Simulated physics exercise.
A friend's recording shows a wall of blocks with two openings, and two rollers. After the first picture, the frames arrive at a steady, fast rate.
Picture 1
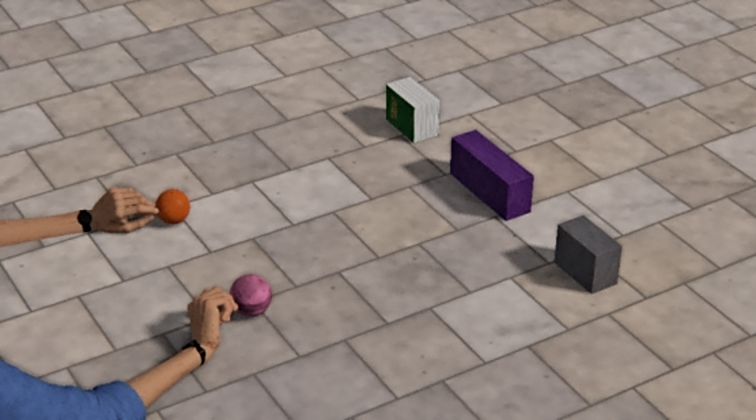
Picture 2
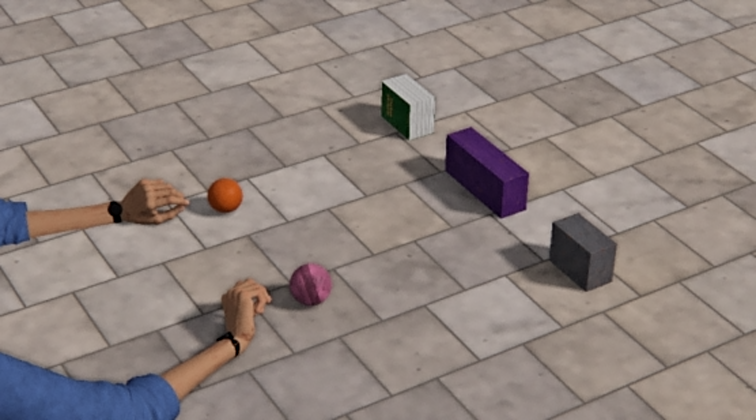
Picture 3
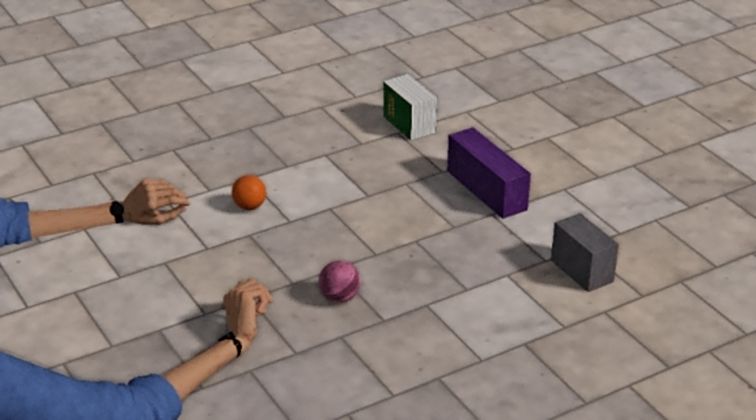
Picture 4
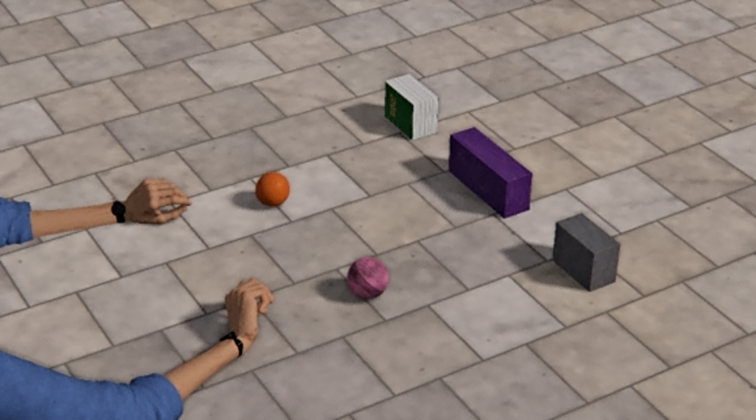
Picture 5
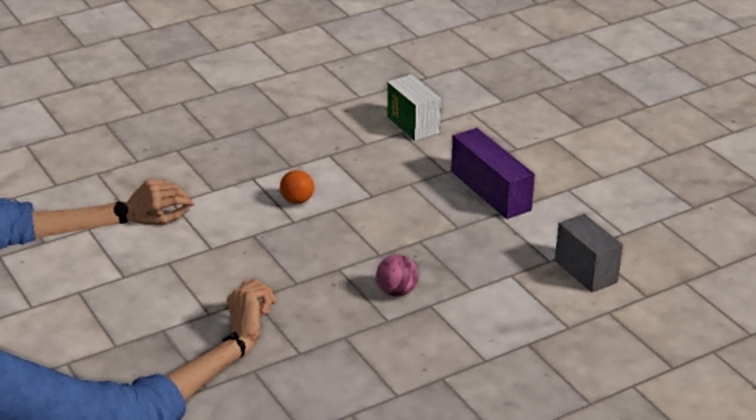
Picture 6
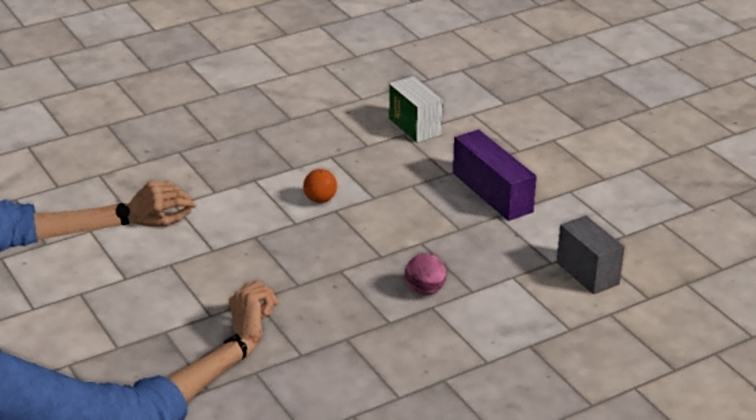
Two hands release an orange ball and a pink ball, which roll right across paving.
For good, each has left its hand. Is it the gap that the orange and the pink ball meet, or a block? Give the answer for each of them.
In order: I'd say the orange will be shut out by the blocks; I'd say the pink ball will be shut out by the blocks.
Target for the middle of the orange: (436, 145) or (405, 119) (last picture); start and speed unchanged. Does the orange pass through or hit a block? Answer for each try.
The orange makes the gap; hits a block.
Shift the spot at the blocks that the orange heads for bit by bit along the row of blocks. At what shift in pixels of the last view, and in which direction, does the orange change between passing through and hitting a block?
Push it left around 16 pixels and you reach the switch.
Then, 0.26 s on from there, orange coming back near (445, 169); pink ball coming back near (548, 268).
Then, 0.78 s on from there, orange coming back near (439, 215); pink ball coming back near (573, 332).
Then, 1.24 s on from there, orange coming back near (439, 255); pink ball coming back near (597, 392).
In the end, the orange is stopped; the pink ball is stopped.
